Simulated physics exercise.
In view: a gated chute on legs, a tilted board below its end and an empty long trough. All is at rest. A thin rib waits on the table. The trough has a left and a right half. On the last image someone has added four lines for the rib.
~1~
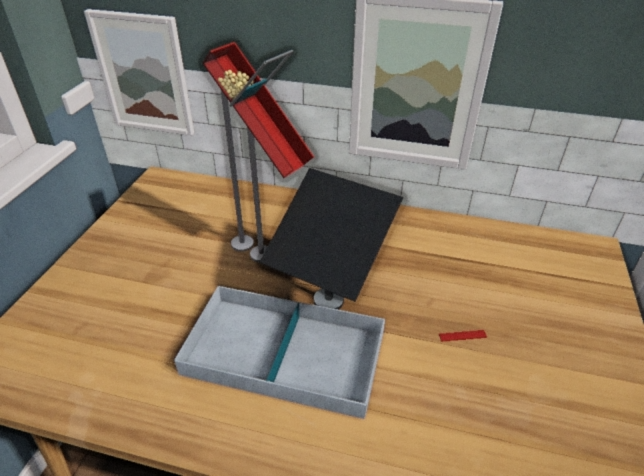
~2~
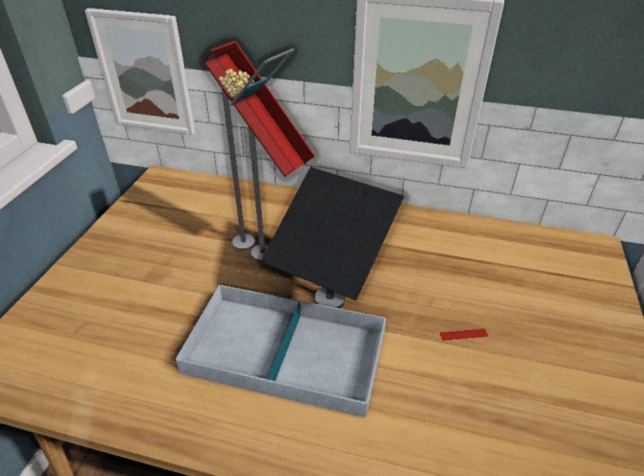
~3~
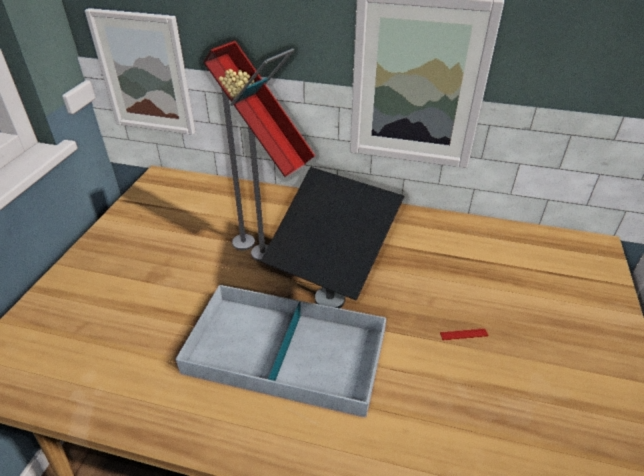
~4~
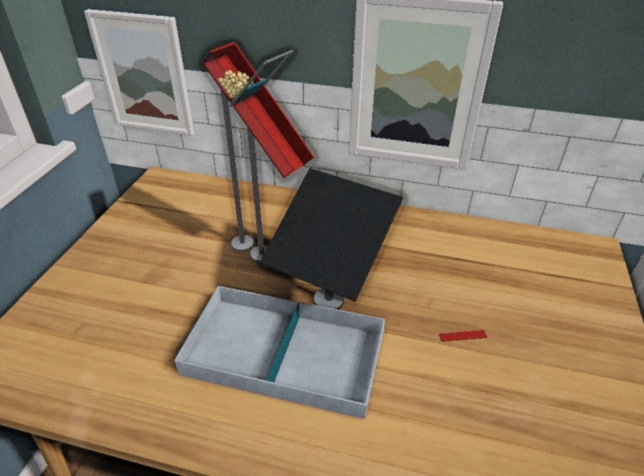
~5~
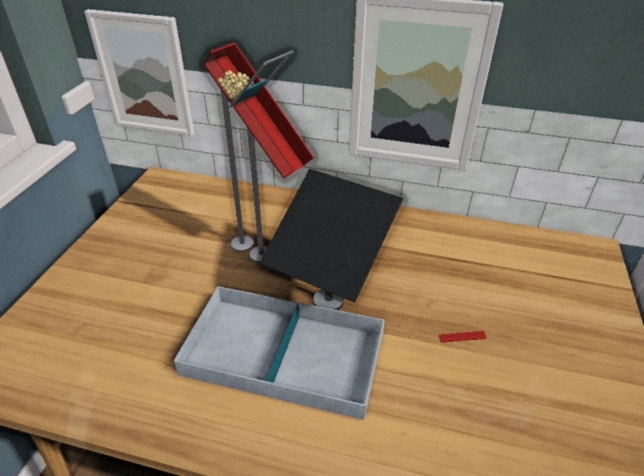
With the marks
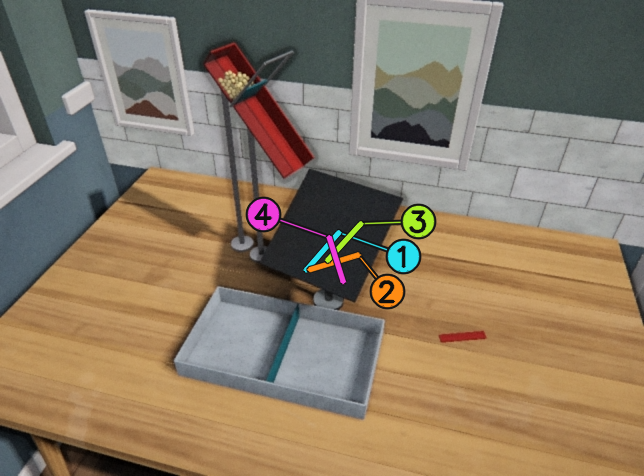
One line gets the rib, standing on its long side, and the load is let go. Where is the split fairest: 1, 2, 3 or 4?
I would pick line 3.
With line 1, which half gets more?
The left half.
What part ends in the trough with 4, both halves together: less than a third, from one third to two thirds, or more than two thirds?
More than two thirds.
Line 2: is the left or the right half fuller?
More lands on the left.
On the marked copy, line 1 from (338, 232) to (306, 270); line 2 from (358, 255) to (309, 269); line 3 from (360, 223) to (327, 260); line 4 from (329, 237) to (343, 281).
With 1, of what is caught, nearly all in the left half, a small part in the right.
With 2, of what is caught, most in the left half, about a quarter in the right.
With 3, of what is caught, about half in the left half, about half in the right.
With 4, of what is caught, about a quarter in the left half, most in the right.
